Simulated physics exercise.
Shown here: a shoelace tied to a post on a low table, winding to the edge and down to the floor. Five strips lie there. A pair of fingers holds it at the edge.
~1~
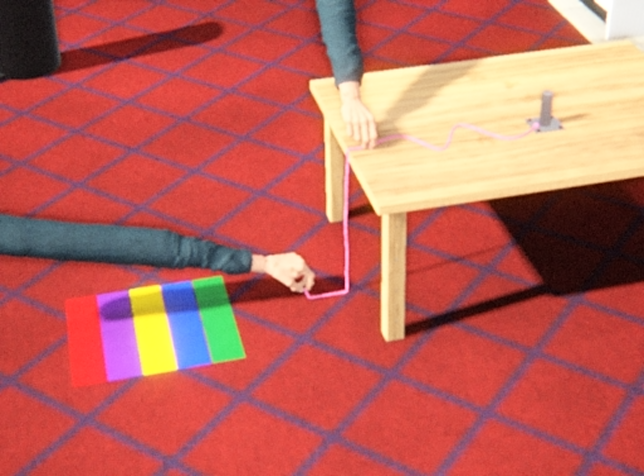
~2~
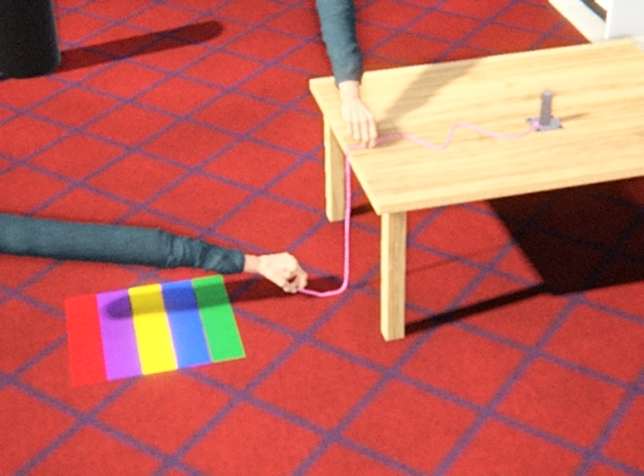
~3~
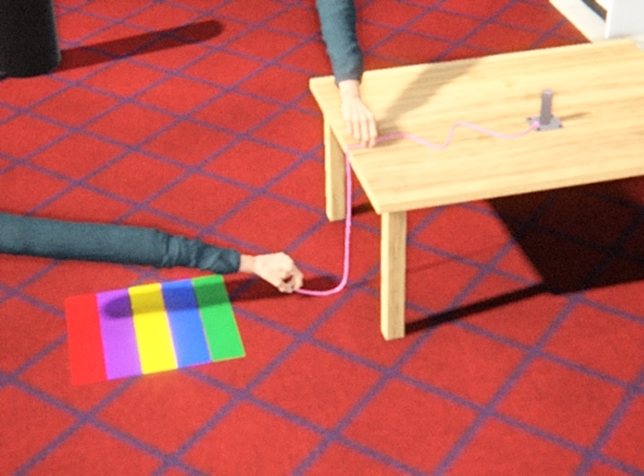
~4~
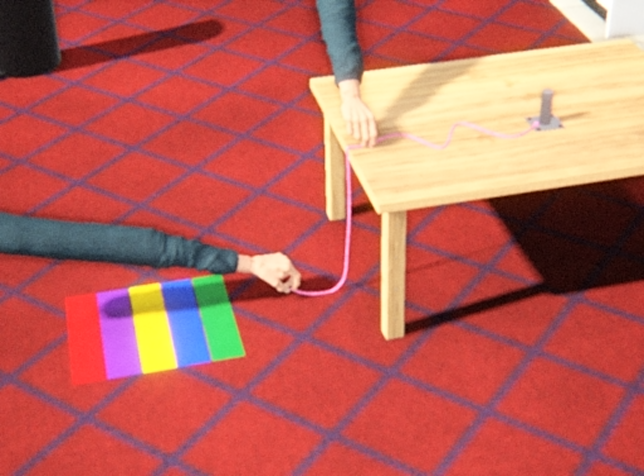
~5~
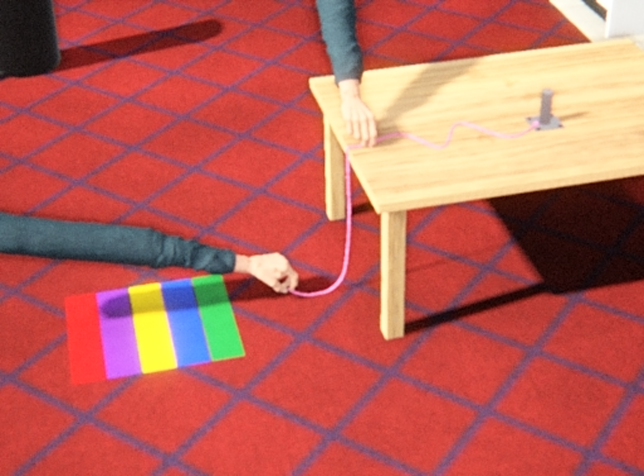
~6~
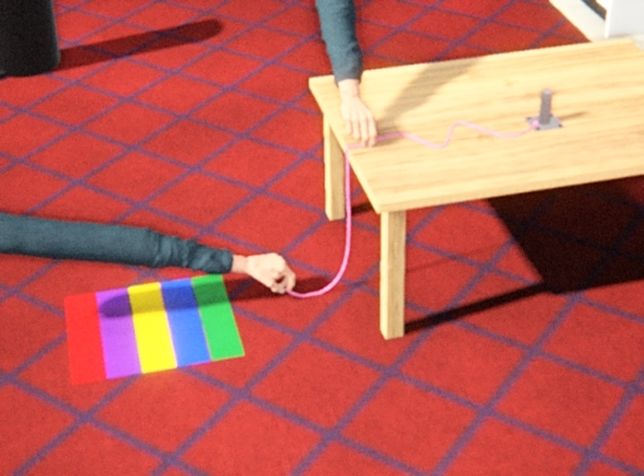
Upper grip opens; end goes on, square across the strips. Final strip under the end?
Purple.
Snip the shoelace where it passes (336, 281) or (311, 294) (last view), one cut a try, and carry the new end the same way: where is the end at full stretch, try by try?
Pixel positions, in order: (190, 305), (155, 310).
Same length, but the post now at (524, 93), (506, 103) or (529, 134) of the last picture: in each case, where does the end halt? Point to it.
In that order: (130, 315), (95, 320) and (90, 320).
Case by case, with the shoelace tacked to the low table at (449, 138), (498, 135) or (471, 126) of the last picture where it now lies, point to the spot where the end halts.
That would be (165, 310) for the first, (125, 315) for the second and (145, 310) for the third.
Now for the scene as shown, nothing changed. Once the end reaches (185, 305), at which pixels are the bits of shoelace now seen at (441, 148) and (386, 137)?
(387, 143), then (341, 171).
Soon after, end near (185, 305); over blue.
After that, end near (141, 312); over yellow.
At the stop, end near (115, 316); over purple. It halts on the purple strip.
